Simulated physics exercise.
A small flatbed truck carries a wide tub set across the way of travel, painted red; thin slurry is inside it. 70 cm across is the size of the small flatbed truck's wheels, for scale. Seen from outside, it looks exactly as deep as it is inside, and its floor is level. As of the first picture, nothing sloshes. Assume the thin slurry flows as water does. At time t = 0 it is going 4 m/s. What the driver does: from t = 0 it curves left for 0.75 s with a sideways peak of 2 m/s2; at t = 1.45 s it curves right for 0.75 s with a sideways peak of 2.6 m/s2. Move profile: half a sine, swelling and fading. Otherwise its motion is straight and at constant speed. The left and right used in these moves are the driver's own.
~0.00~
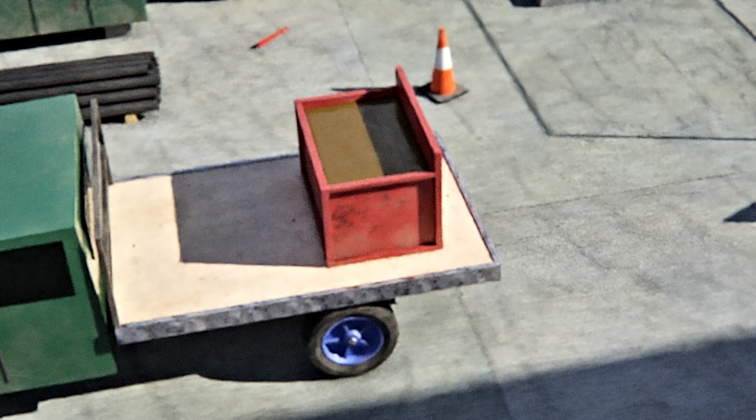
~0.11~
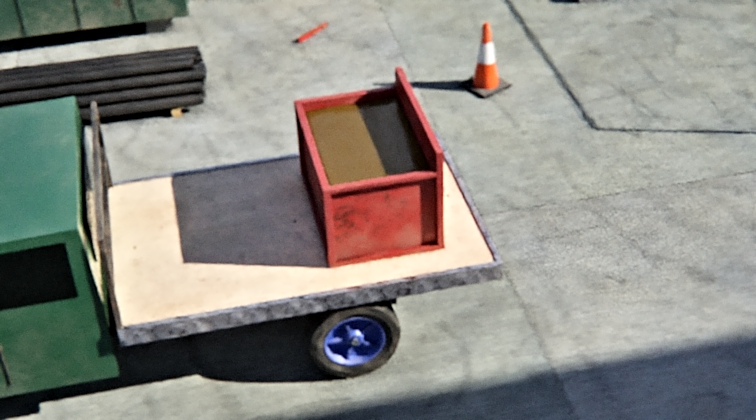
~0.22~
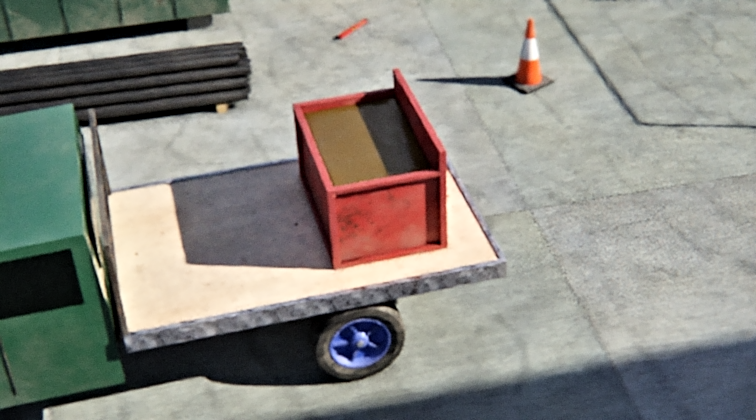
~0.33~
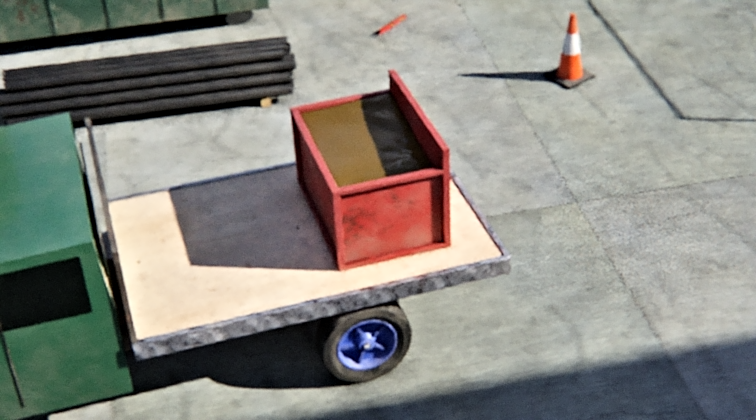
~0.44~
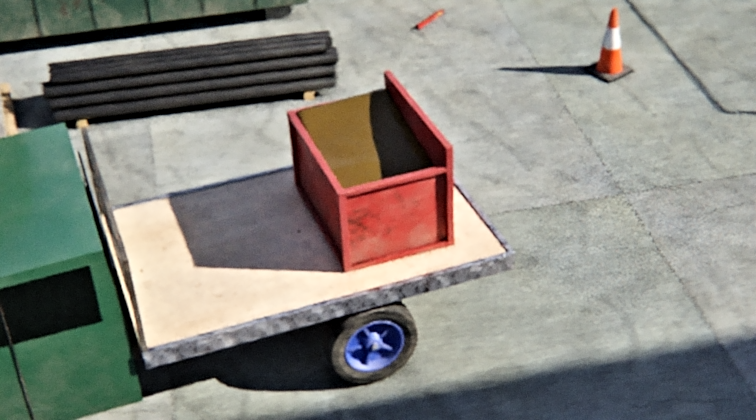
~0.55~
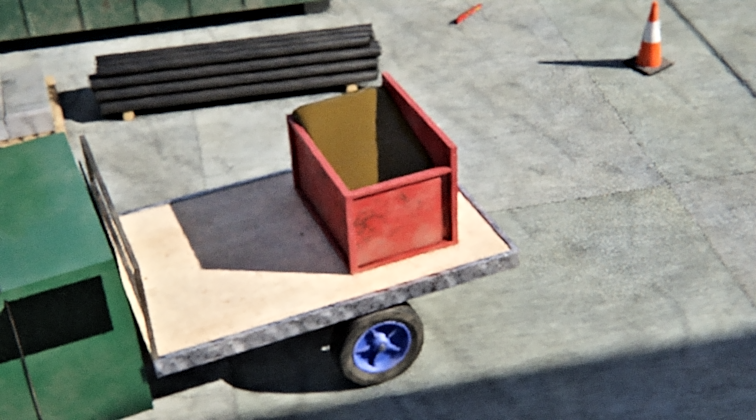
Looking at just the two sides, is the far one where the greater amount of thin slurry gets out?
Yes, the far one.
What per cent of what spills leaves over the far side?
Some 50 per cent of it.
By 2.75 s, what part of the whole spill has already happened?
Roughly 80 % of the total.
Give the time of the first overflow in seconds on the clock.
I'd put it at near 0.9 seconds.
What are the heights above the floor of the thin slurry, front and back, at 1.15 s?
Front reads 60 centimetres, back reads 54 centimetres.
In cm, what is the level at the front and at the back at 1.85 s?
Front level 54 cm, back level 56 cm.
Then, 1.15 s in, the surface is 59 cm up at the front and 55 cm at the back; 4 per cent is out, over the far side, a little elsewhere.
Then, 1.85 s in, the surface is 54 cm up at the front and 56 cm at the back; 5 per cent is out, over the far side, a little elsewhere.
Then, 2.75 s in, the surface is 55 cm up at the front and 55 cm at the back; 7 per cent is out, over the far side and the near side, a little elsewhere.
Then, 5.18 s in, 9 per cent is out, over the far side and the near side, a little elsewhere; the near side has passed 3 per cent and the far side 5.
